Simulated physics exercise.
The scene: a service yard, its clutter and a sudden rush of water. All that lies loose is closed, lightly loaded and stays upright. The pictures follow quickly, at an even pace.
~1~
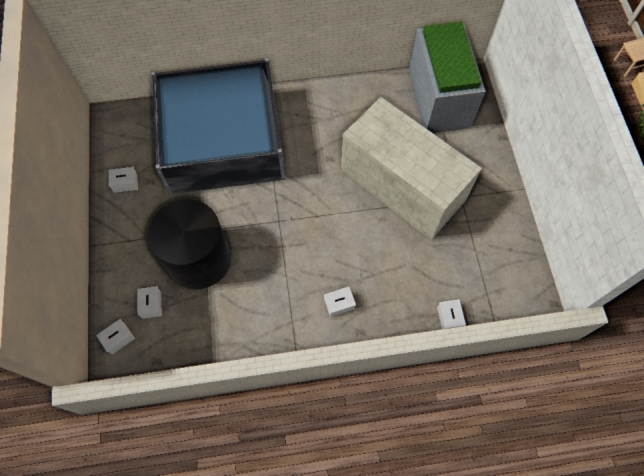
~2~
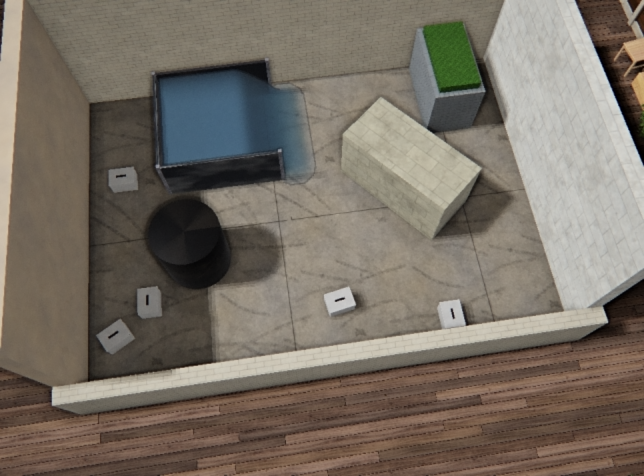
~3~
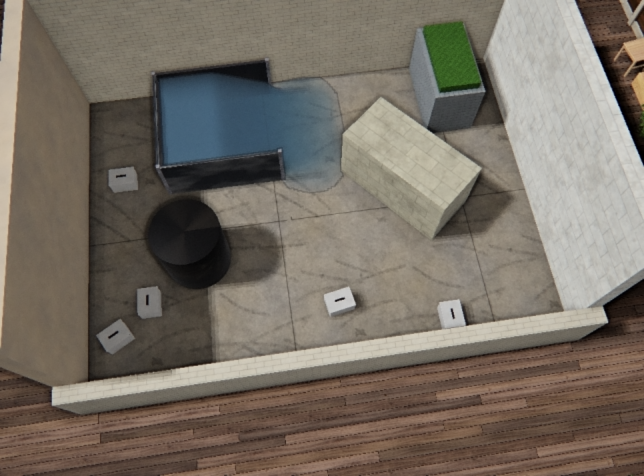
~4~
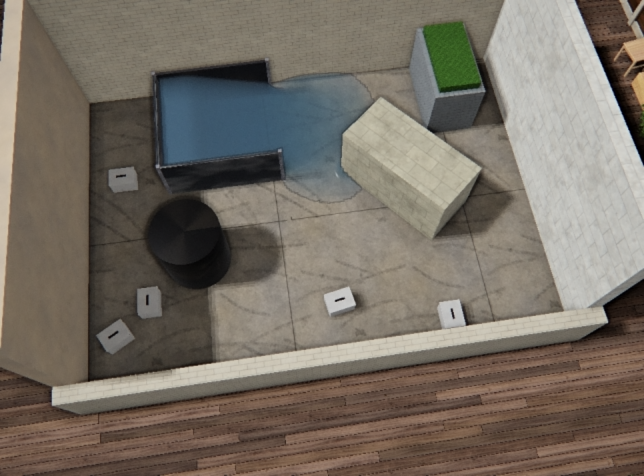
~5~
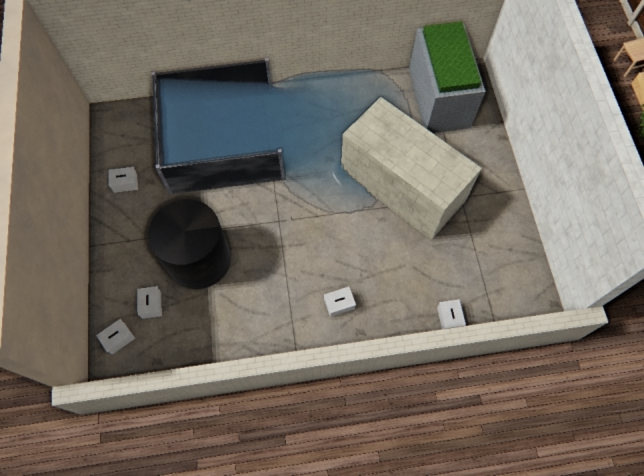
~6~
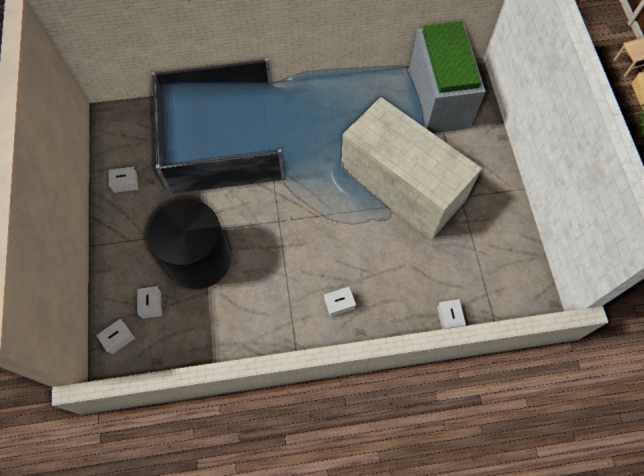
Water pouring from the open right side of a dark-walled tank, spreading across the yard floor around a pale block.
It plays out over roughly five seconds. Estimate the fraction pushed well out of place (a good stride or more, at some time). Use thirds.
That comes to between one and two thirds.
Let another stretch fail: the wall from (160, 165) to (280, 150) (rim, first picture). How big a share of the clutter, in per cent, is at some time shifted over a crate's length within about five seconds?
Near 100 in a hundred.
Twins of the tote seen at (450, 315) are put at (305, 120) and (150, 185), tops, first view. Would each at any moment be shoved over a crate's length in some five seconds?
As listed: That far or more, under that.
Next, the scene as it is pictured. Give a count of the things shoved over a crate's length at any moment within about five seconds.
That makes 2.
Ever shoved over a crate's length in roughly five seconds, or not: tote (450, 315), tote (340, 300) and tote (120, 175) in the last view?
In that order: Yes, yes, no.
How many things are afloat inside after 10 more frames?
It comes to 1.
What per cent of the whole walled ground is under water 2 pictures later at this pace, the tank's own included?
About 25 per cent.
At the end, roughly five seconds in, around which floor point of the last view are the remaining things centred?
Close to (209, 284).
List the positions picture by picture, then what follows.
A tote at (340, 300), on the bottom; a tote at (147, 300), on the bottom; 0 of 5 have shifted, in the first frame.
A tote at (340, 300), on the bottom; a tote at (147, 300), on the bottom; 0 of 5 have shifted, in the second frame.
A tote at (340, 300) rests on the ground; a tote at (147, 300) rests on the ground; 0 of 5 have shifted, in the third frame.
A tote at (340, 300), on the bottom; a tote at (147, 300) rests on the ground; 0 of 5 have shifted, in the fourth frame.
A tote at (340, 300), on the bottom; a tote at (147, 300) rests on the ground; 0 of 5 have shifted, in the fifth frame.
A tote at (340, 300) rests on the ground; a tote at (147, 300) rests on the ground; 0 of 5 have shifted, in the sixth frame.
A moment on, 0 of 5 are well off their spots; 0 afloat.
Next, 0 of 5 are well off their spots; 1 afloat.
Later, 2 of 5 are well off their spots; 2 afloat.
In the end, 2 of 5 are well off their spots, and 2 have been at some point; 2 afloat.
